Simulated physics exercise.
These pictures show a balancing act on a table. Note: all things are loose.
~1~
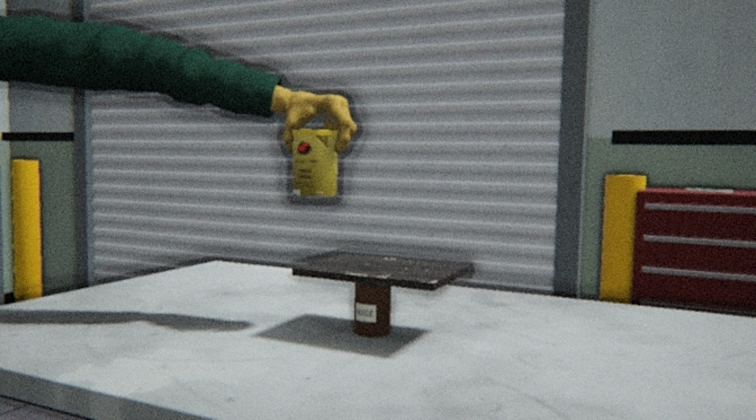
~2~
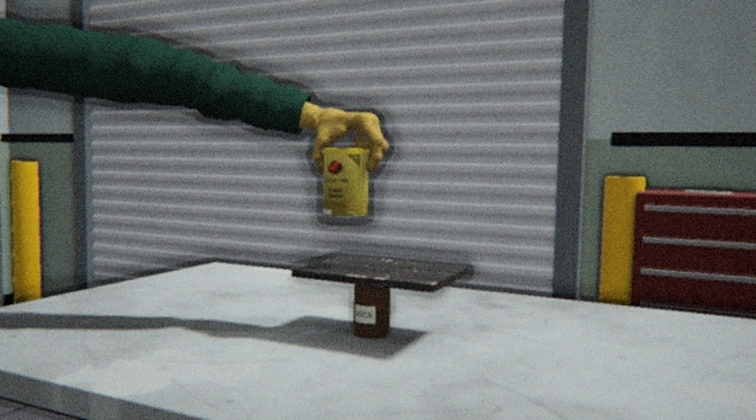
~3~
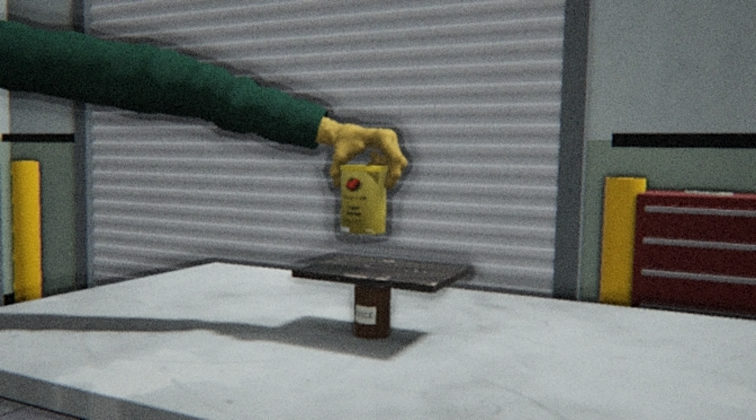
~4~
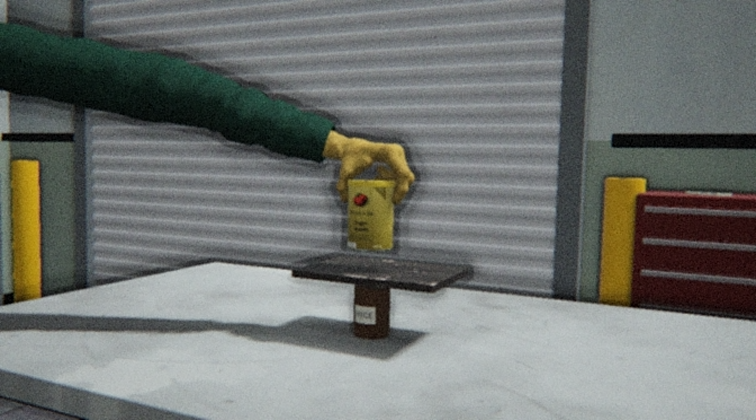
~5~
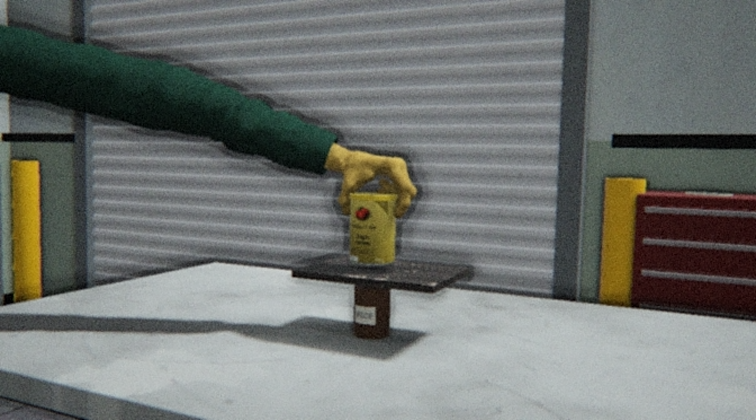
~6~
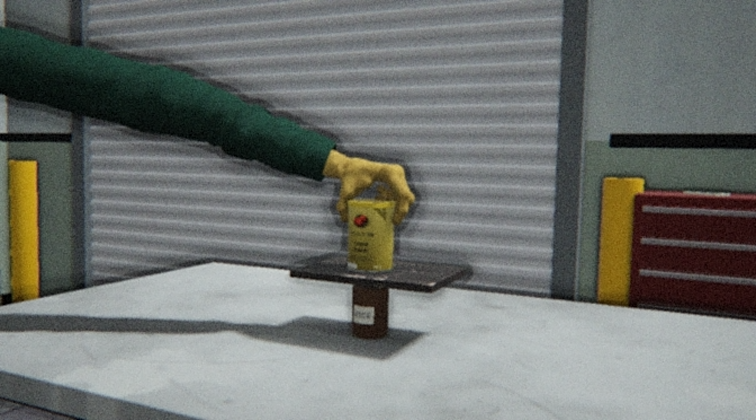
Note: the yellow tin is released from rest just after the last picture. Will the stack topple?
No, it stays put.
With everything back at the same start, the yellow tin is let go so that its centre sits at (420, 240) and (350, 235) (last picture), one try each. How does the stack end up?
First case: It collapses; second case: It remains standing.
Then, 0.70 s past the last view, nothing moves.
Then, 1.70 s past the last view, yellow tin resting near (371, 236).
Finally, all 3 still in place. Final places as the last picture's camera would see them, yellow tin near (371, 236). The stack keeps its balance.
